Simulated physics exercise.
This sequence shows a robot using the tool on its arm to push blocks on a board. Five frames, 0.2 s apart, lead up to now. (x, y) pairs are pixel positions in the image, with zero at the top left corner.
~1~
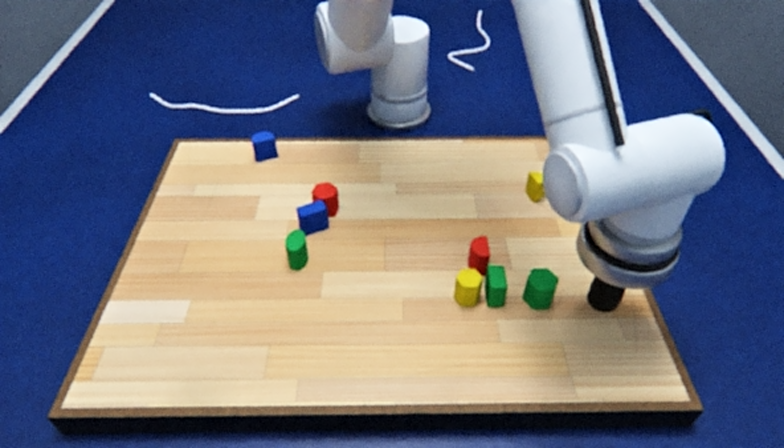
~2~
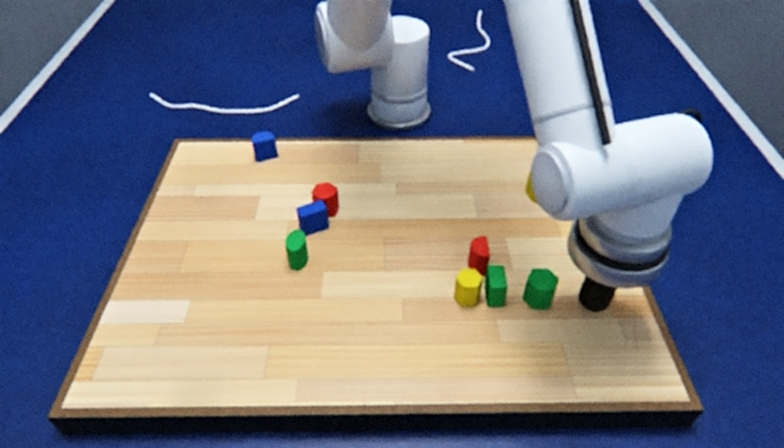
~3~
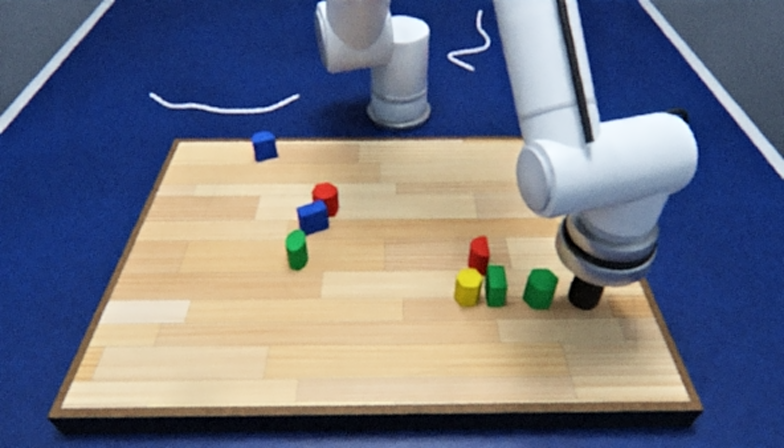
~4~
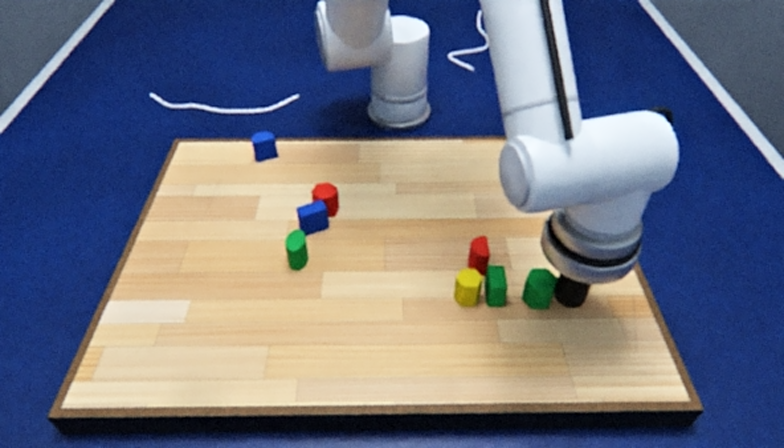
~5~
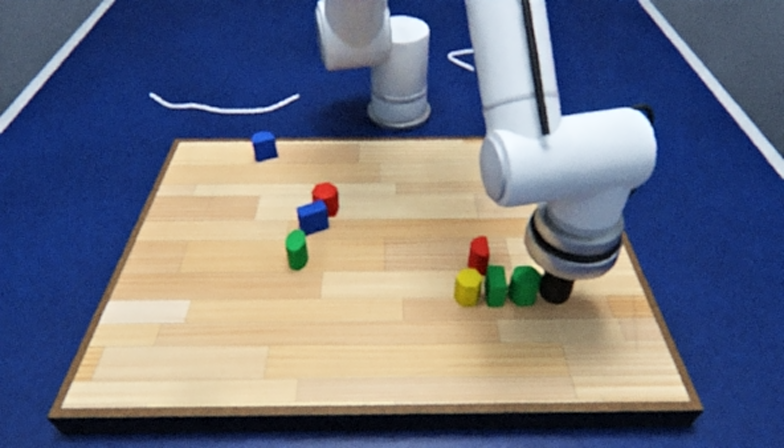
A white robot arm moved left across the wooden board with its black tip, then pushed a green six-sided block closer to the green rectangular one, while the other colored blocks stayed still.
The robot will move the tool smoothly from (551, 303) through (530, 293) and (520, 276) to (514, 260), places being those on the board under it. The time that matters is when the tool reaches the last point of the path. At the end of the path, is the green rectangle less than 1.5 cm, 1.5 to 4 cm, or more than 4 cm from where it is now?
The best fit is 1.5 to 4 cm.
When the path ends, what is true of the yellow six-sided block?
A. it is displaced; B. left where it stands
The one that fits is A, it is displaced.
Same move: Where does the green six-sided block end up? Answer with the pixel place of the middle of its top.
Located at (499, 264).
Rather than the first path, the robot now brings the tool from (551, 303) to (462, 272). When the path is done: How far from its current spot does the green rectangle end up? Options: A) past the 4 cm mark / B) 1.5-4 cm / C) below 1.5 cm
My pick is A.
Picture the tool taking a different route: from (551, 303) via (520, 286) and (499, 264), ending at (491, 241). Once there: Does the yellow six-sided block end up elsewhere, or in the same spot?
Gets moved.
What follows on the original path. Halfway along, tool (526, 274); yellow six-sided block (462, 279); green rectangle (482, 275), turned 30° anticlockwise; green six-sided block (499, 264), turned 35° anticlockwise.
At the end, tool (516, 251); yellow six-sided block (462, 279); red half-round block in place; green rectangle (482, 275), turned 30° anticlockwise; green six-sided block (499, 264), turned 40° anticlockwise.
